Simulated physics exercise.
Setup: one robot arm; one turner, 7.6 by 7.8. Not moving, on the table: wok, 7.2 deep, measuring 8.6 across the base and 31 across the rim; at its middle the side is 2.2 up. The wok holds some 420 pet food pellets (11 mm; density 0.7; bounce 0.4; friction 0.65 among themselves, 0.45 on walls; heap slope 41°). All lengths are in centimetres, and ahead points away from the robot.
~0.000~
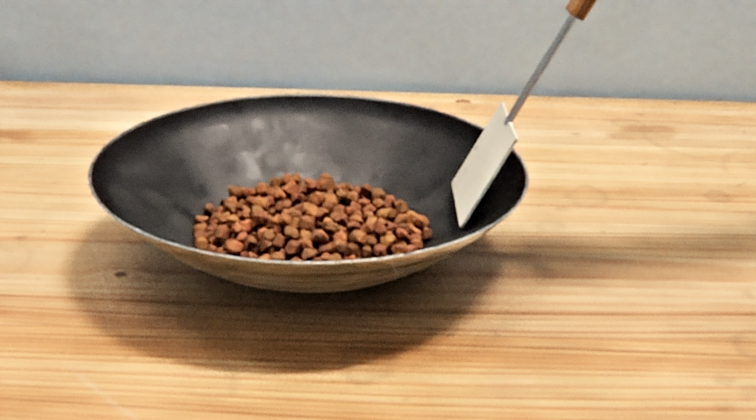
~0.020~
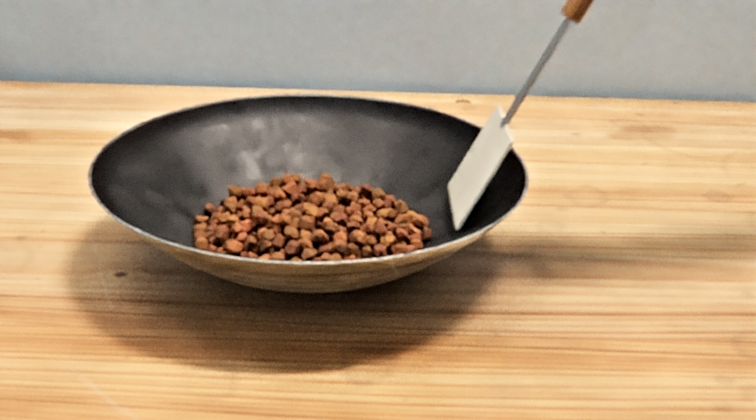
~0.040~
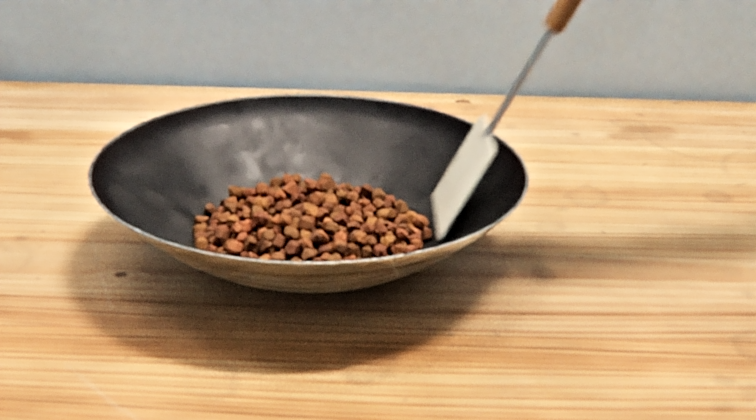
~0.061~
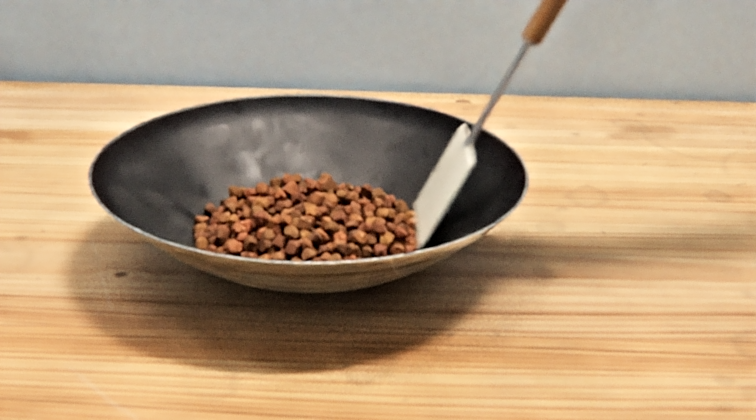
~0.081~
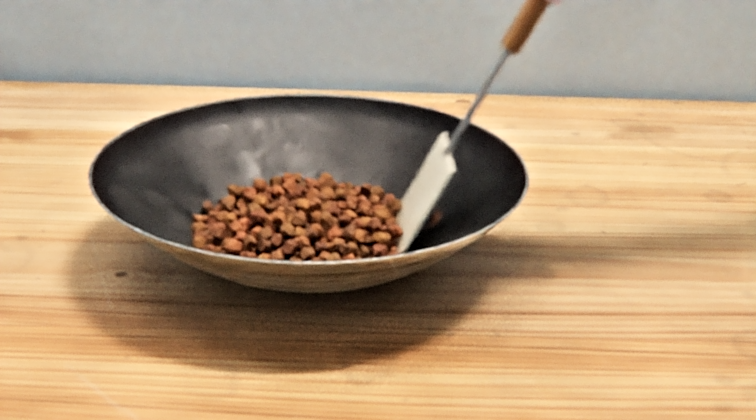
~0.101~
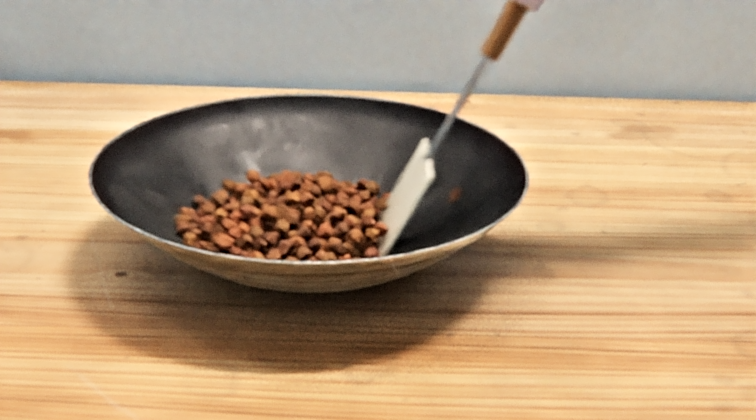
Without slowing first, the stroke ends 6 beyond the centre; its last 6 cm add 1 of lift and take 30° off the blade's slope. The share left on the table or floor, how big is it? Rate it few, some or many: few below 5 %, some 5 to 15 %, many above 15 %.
Few, below 5 %.
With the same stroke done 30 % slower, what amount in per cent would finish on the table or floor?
The share on the table or floor would be about 0 percent.
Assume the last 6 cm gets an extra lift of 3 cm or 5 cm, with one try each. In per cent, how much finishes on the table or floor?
Near 0 and 0 percent respectively.
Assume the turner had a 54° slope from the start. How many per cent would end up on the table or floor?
Result, estimated: 0 %.
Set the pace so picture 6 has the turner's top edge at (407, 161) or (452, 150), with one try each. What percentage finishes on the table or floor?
I'd estimate close to 5 and 0 in a hundred.
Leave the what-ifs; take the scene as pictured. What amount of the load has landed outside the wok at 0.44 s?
Some 4 per cent.
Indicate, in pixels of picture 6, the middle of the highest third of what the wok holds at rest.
(162, 183).
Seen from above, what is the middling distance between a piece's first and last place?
Roughly 8 cm.
After 0.16 s, sloping 64°, highest piece 9 above the table; 423 in the wok.
After 0.21 s, sloping 51°, highest piece 9 above the table; 422 in the wok, 1 on the blade or in flight.
After 0.44 s, sloping 34°, highest piece 8 above the table; 410 in the wok, 13 on the table or floor.
After 1.49 s, sloping 34°, highest piece 8 above the table; 410 in the wok, 13 on the table or floor.
In the end, 410 in the wok, 13 on the table or floor. That is 3 % on the table or floor.
